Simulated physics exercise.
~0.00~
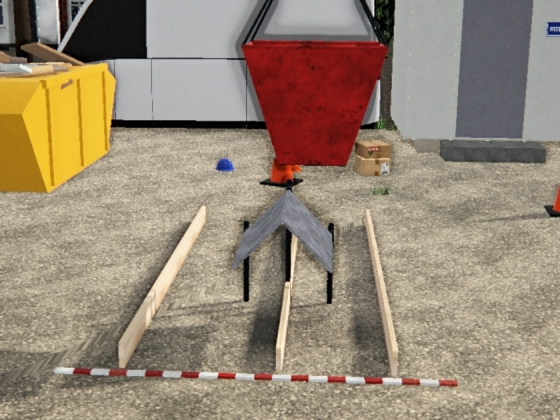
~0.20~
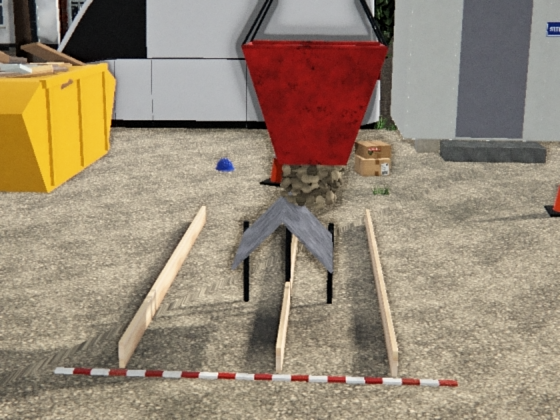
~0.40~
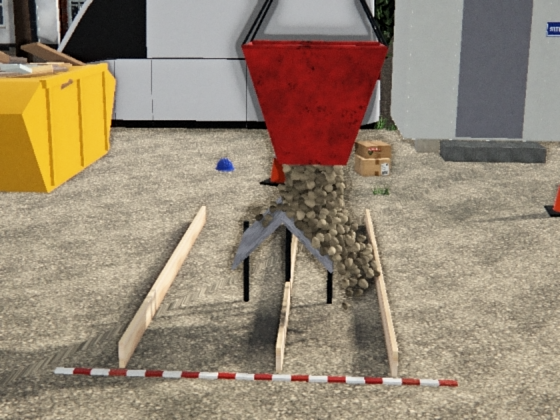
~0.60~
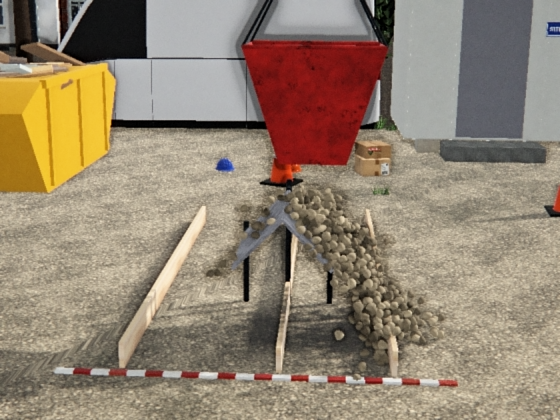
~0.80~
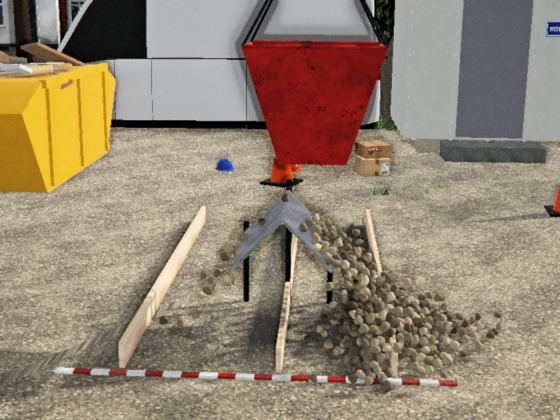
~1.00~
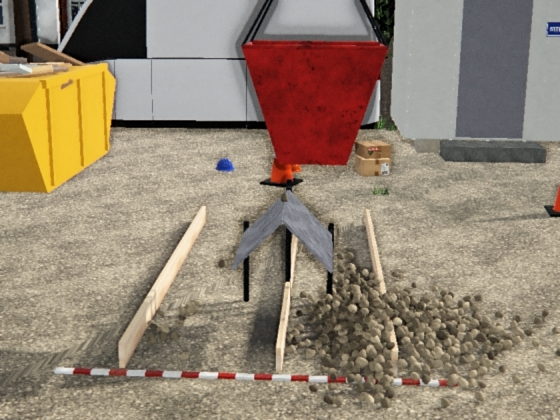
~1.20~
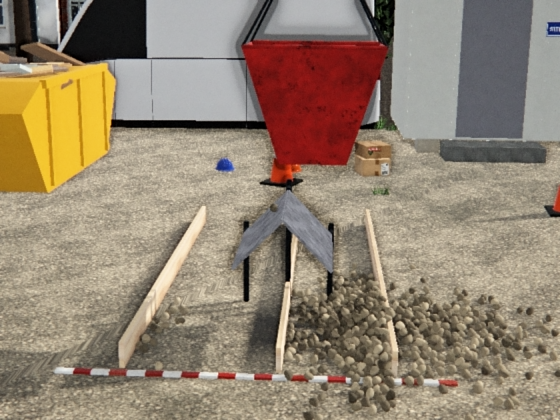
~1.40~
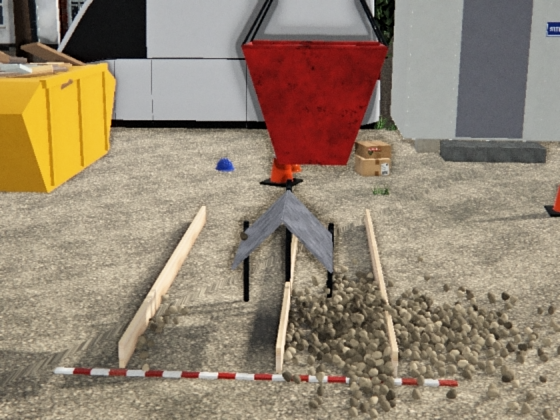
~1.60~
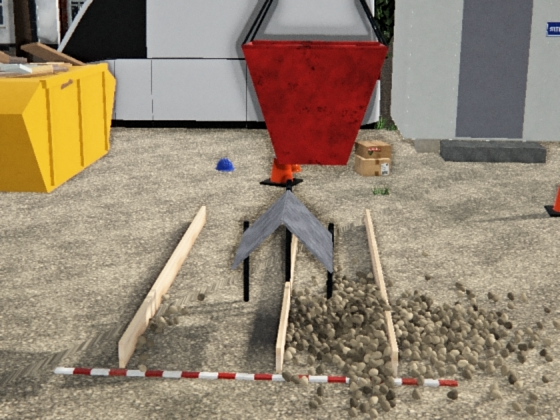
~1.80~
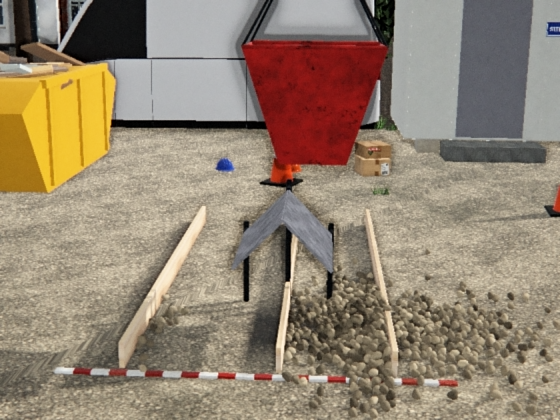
A red skip hanging above a peaked steel plate dropped a load of rounded stones, which poured mostly down the right side, filling the right bay and spilling over its outer plank, while only a few landed in the left bay.
